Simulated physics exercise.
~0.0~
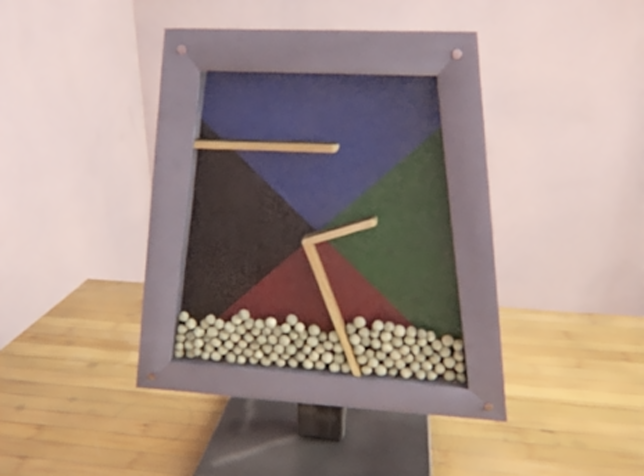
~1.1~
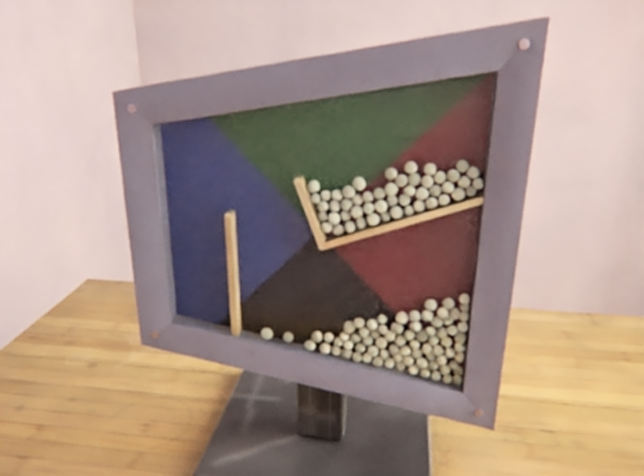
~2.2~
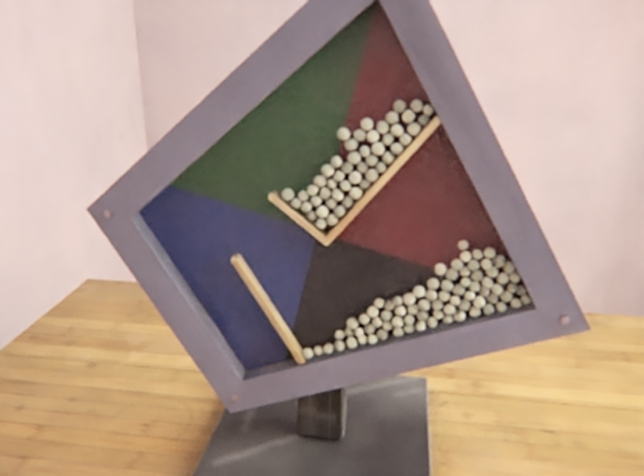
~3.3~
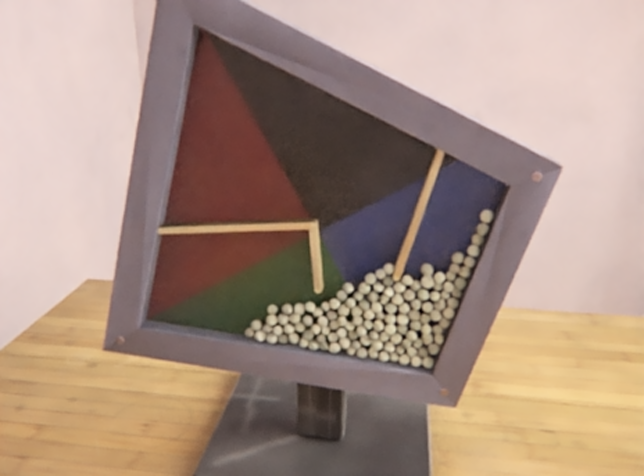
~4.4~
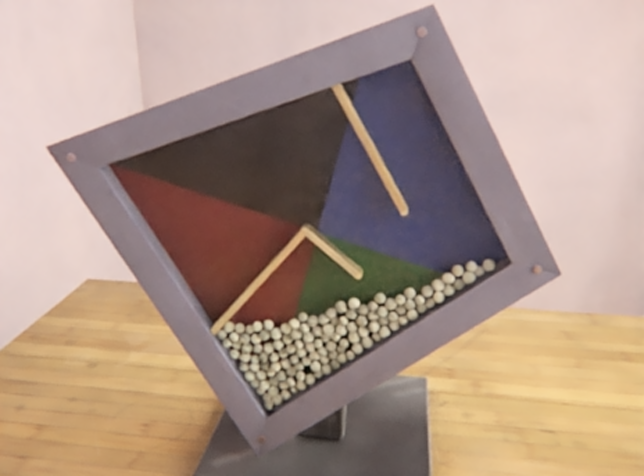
A framed panel of coloured wedges on a wooden table turned anticlockwise, catching some of its small white balls on an angled ledge, then paused and turned further, spilling them together, until it ended tilted with most balls lying along the green wedge.
